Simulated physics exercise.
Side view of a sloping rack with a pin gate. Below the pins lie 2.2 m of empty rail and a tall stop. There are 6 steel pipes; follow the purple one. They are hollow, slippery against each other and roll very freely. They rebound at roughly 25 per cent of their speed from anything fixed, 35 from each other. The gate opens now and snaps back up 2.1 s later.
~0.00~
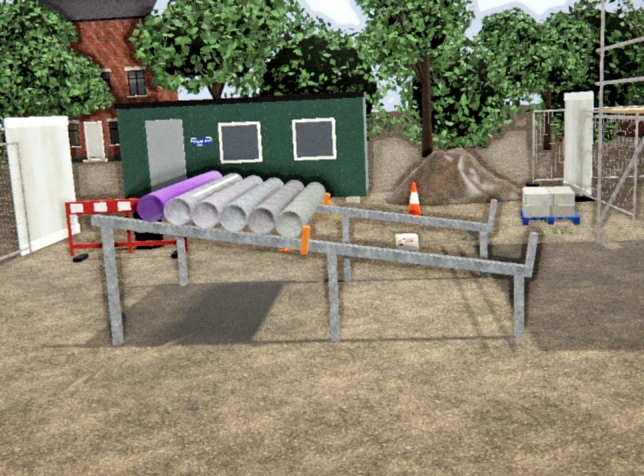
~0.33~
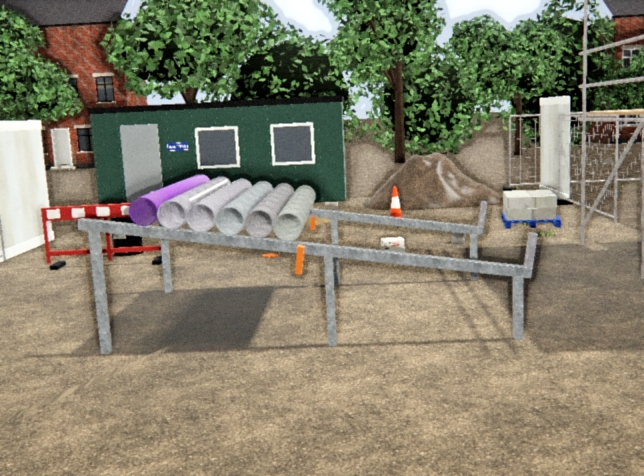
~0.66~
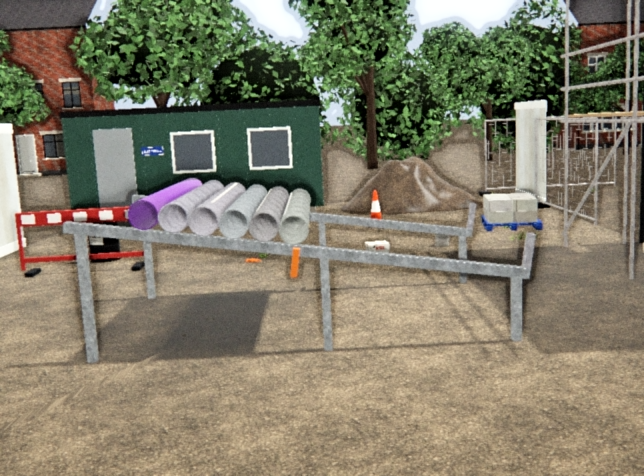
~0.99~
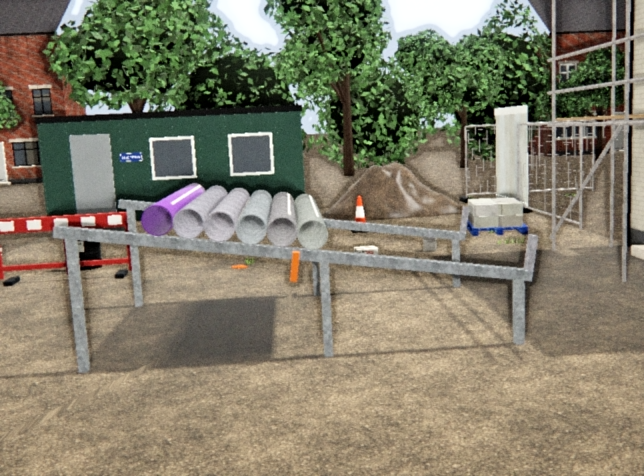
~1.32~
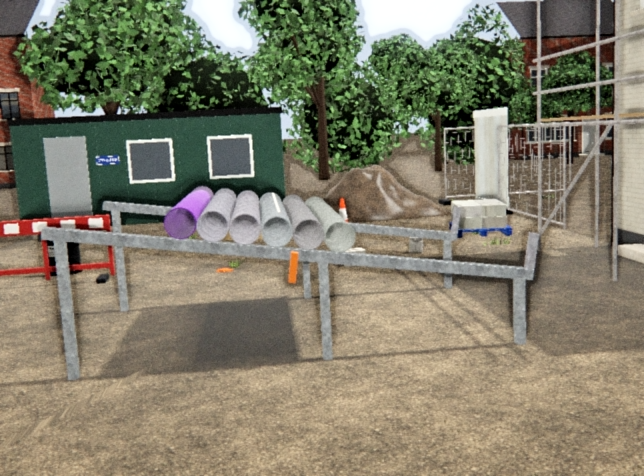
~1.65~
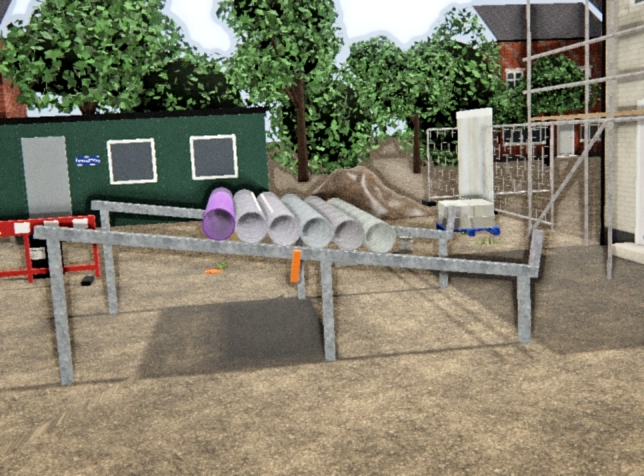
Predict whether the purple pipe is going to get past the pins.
The purple one gets through.
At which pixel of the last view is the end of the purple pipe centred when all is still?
Around (369, 237).
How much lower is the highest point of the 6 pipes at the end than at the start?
About 35 cm.
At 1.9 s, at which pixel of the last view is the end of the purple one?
Near (254, 228).
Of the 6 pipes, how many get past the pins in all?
6 of them.
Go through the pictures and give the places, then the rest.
In the first frame, purple (150, 209); pins up; the rack falls 9°.
In the second frame, purple (143, 212); pins down.
In the third frame, purple (143, 215); pins down; the first has rolled 15 cm.
In the fourth frame, purple (157, 221); pins down; the first has rolled 30 cm.
In the fifth frame, purple (180, 224); pins down; the first has rolled 55 cm.
In the sixth frame, purple (219, 225); pins down; the first has rolled 90 cm.
Then, 1.9 s in, purple is on the rails, 40 cm above the pins, rolling right; 4 of 6 have passed.
Then, 2.1 s in, purple is on the rails, 10 cm above the pins, rolling right; 5 of 6 have passed.
Then, 2.3 s in, purple is in the air, 20 cm below the pins, rolling right; 6 of 6 have passed.
In the end (4.0 s), purple is on the rails, 60 cm below the pins; 6 of 6 have passed.
